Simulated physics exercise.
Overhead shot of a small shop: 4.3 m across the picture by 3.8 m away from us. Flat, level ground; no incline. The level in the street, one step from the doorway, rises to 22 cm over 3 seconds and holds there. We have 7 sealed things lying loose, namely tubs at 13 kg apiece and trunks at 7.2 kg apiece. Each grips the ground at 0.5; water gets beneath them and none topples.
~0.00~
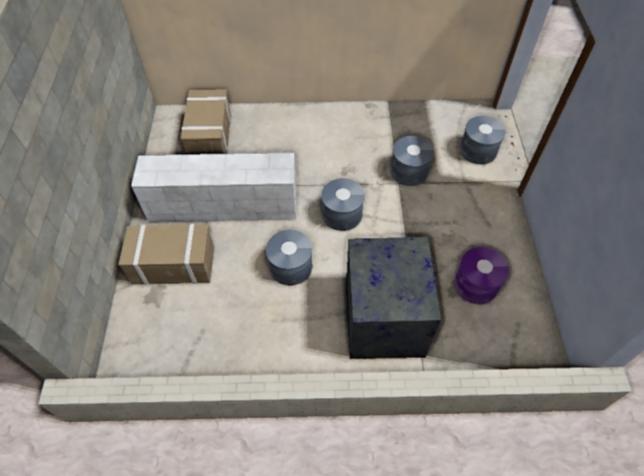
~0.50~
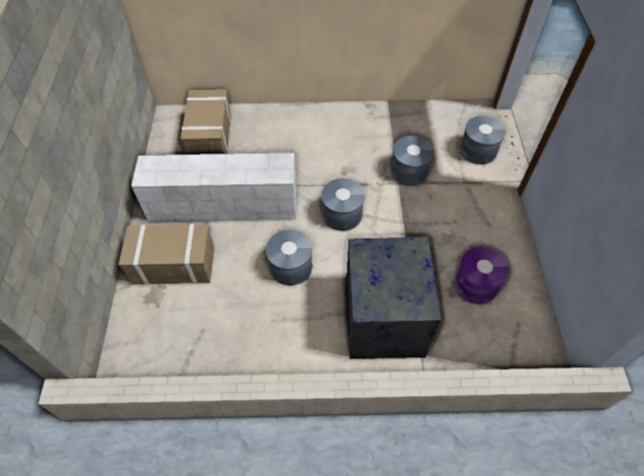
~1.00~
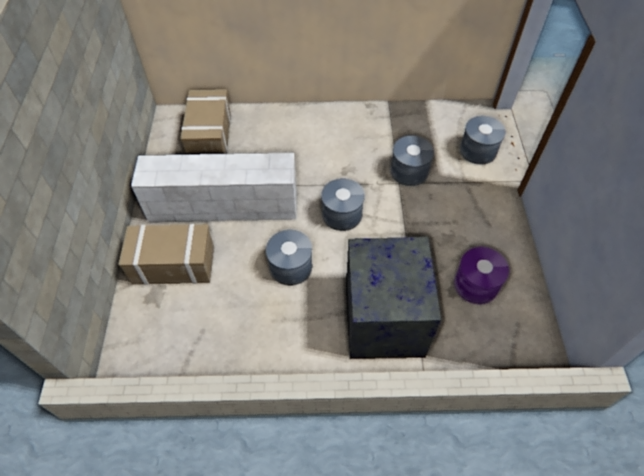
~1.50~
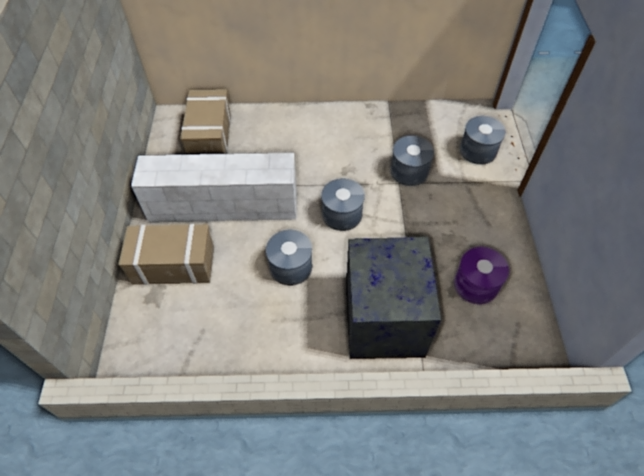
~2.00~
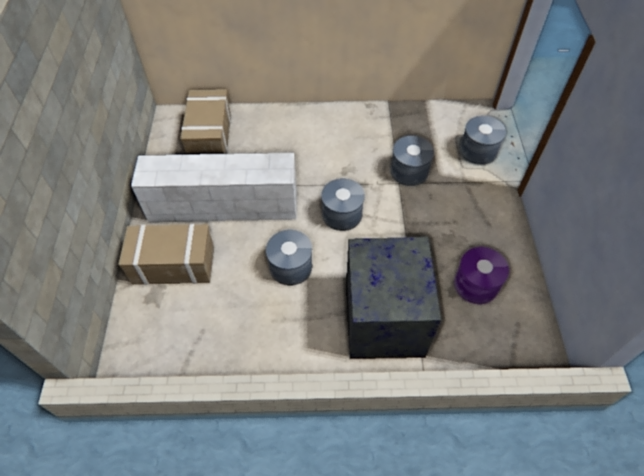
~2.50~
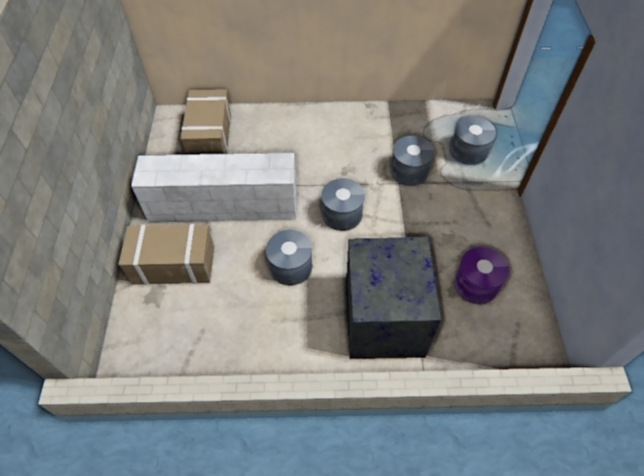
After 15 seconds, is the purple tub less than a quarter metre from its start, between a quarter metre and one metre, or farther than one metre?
Between a quarter metre and one metre.
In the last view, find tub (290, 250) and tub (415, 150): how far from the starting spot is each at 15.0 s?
120 cm and 120 cm respectively.
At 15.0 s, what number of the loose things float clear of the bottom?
The number is 7.
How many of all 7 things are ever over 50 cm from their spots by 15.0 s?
By my tally, 7.
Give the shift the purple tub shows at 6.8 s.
Displacement by then near 0 cm.
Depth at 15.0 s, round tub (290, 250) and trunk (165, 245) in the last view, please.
About 13 and 15 cm.
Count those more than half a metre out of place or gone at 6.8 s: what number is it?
Result: 4.
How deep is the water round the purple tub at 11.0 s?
I'd put it at about 5 cm.
After 3.5 s the purple tub is near (485, 267), 0.0 m from its start, aground; 0 afloat.
After 6.8 s the purple tub is near (485, 267), 0.0 m from its start, aground; 3 afloat.
After 11.0 s the purple tub is near (485, 267), 0.0 m from its start, aground; 6 afloat.
After 15.0 s the purple tub is near (487, 327), 0.6 m from its start, afloat; 7 afloat.
